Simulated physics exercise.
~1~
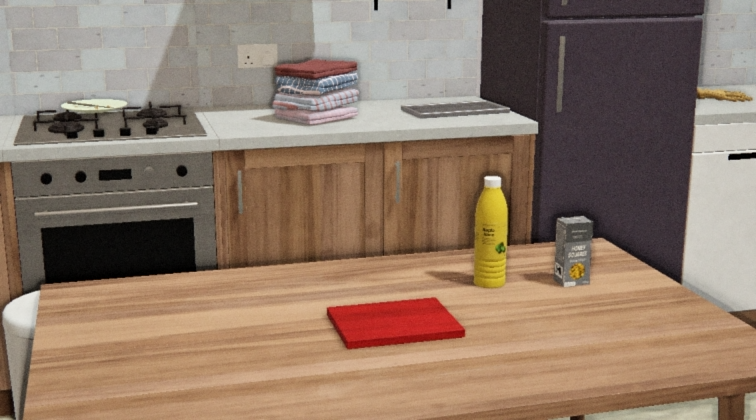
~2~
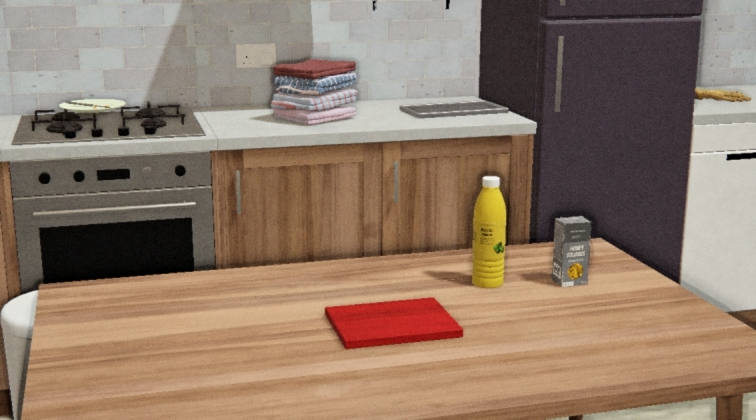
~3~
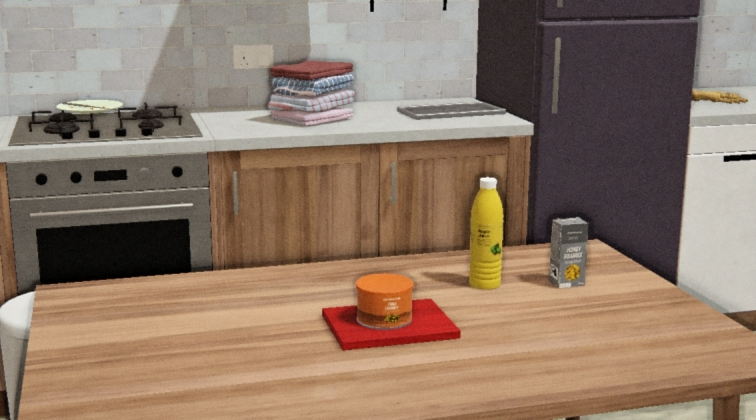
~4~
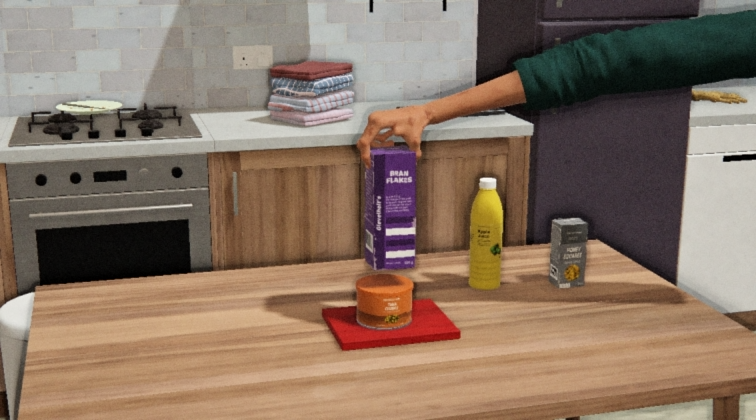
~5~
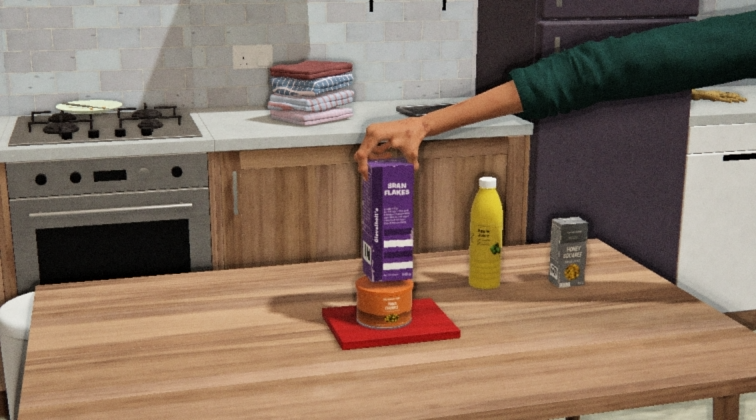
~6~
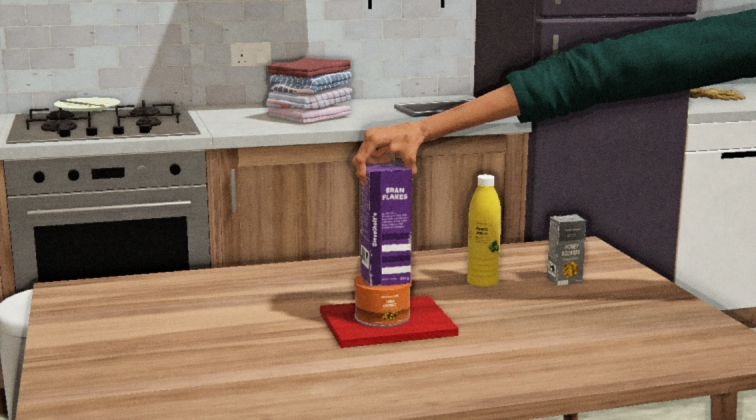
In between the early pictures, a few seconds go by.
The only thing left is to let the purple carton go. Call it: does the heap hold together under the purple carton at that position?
It holds together.
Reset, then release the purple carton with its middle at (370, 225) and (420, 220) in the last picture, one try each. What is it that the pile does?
In the first case the pile remains standing, while in the second it collapses.
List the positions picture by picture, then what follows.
The last thing is not in view yet; red board (394, 322), in the first frame.
The last thing is not in view yet; yellow bottle (489, 232), in the second frame.
The last thing is not in view yet; red board (389, 323), in the third frame.
Coming down; purple carton (390, 208); yellow bottle (486, 233), in the fourth frame.
Coming down; purple carton (388, 220); red board (389, 323), in the fifth frame.
In place under the hand; purple carton (386, 224); yellow bottle (484, 230), in the sixth frame.
Then, 0.20 s past the last view, nothing moves.
Then, 0.60 s past the last view, purple carton resting near (386, 224).
Finally, all 5 still in place. Final places as the last picture's camera would see them, purple carton near (386, 224). The pile keeps its balance.
